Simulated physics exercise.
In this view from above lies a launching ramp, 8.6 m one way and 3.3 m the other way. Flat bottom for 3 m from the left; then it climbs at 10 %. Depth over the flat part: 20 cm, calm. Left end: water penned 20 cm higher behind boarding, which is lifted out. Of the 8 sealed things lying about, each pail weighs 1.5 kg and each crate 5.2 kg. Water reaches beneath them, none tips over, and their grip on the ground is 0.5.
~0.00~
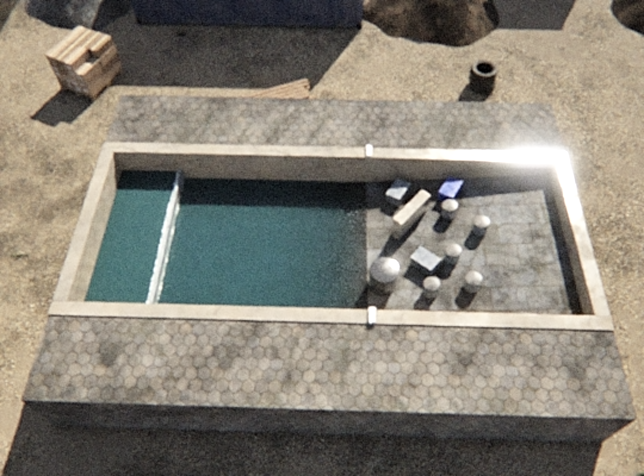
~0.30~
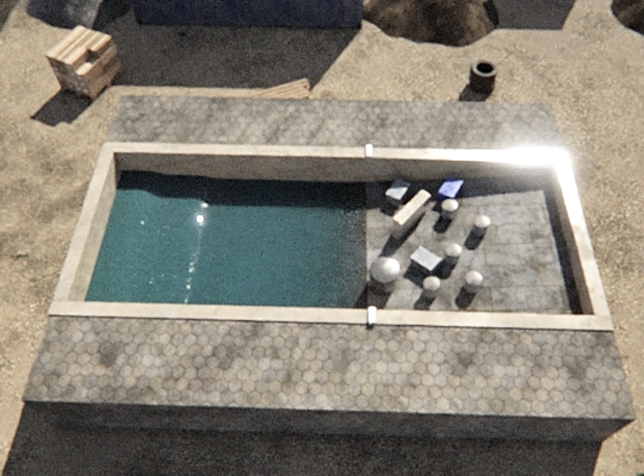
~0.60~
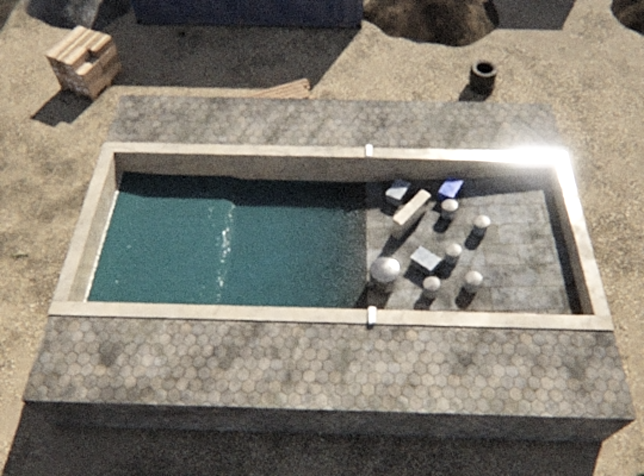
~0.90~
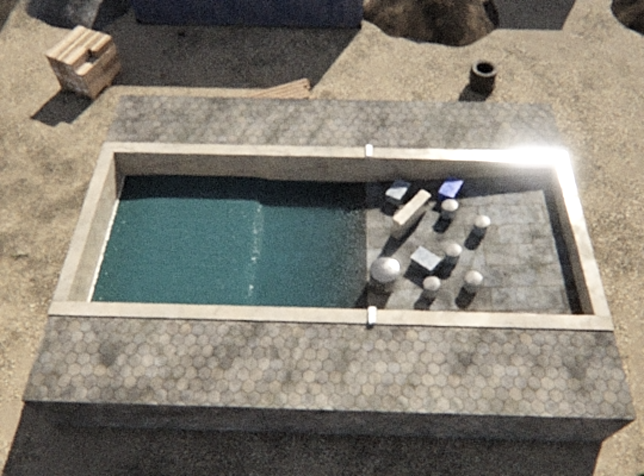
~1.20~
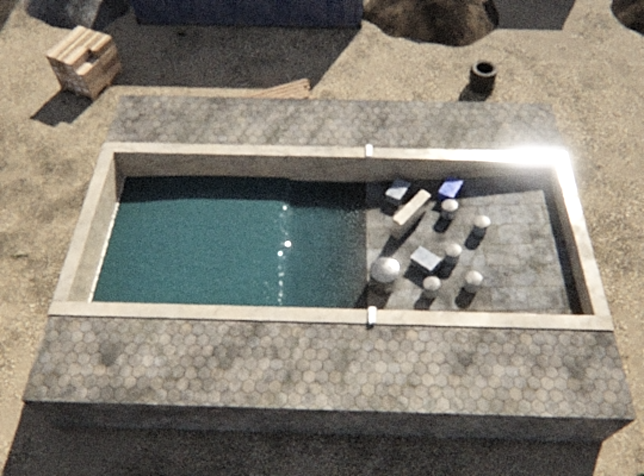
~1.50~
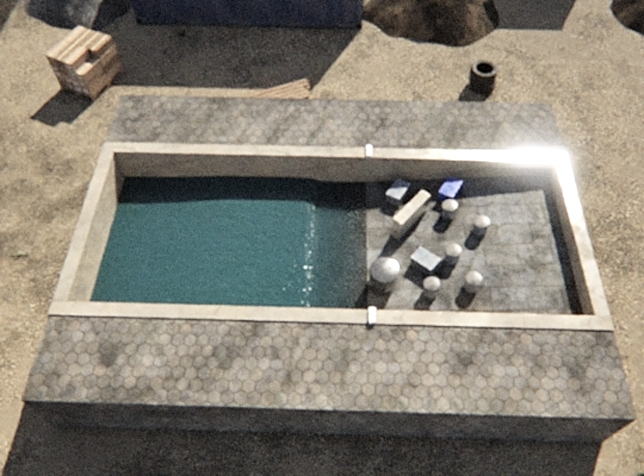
Water in a walled basin sends a low ripple rightward while the objects stay still.
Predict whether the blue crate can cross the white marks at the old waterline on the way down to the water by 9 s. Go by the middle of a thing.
Going by the pictures, the blue crate won't get there, I'd say.
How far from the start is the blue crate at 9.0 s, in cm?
5 centimetres.
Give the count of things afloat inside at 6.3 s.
At that moment 2.
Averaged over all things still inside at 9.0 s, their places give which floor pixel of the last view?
Mean position: Approximately (410, 245).
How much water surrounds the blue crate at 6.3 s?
1 cm or so.
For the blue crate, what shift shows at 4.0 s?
It has shifted about 5 cm.
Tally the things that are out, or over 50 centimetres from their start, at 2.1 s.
I make it 0.
After 2.1 s the blue crate is near (452, 187), 0.0 m from its start, aground; 0 of 8 are over the mark; 0 afloat.
After 4.0 s the blue crate is near (454, 187), 0.0 m from its start, aground; 0 of 8 are over the mark; 2 afloat.
After 6.3 s the blue crate is near (454, 188), 0.0 m from its start, aground; 0 of 8 are over the mark; 2 afloat.
After 9.0 s the blue crate is near (454, 188), 0.0 m from its start, aground; 3 of 8 are over the mark; 2 afloat.
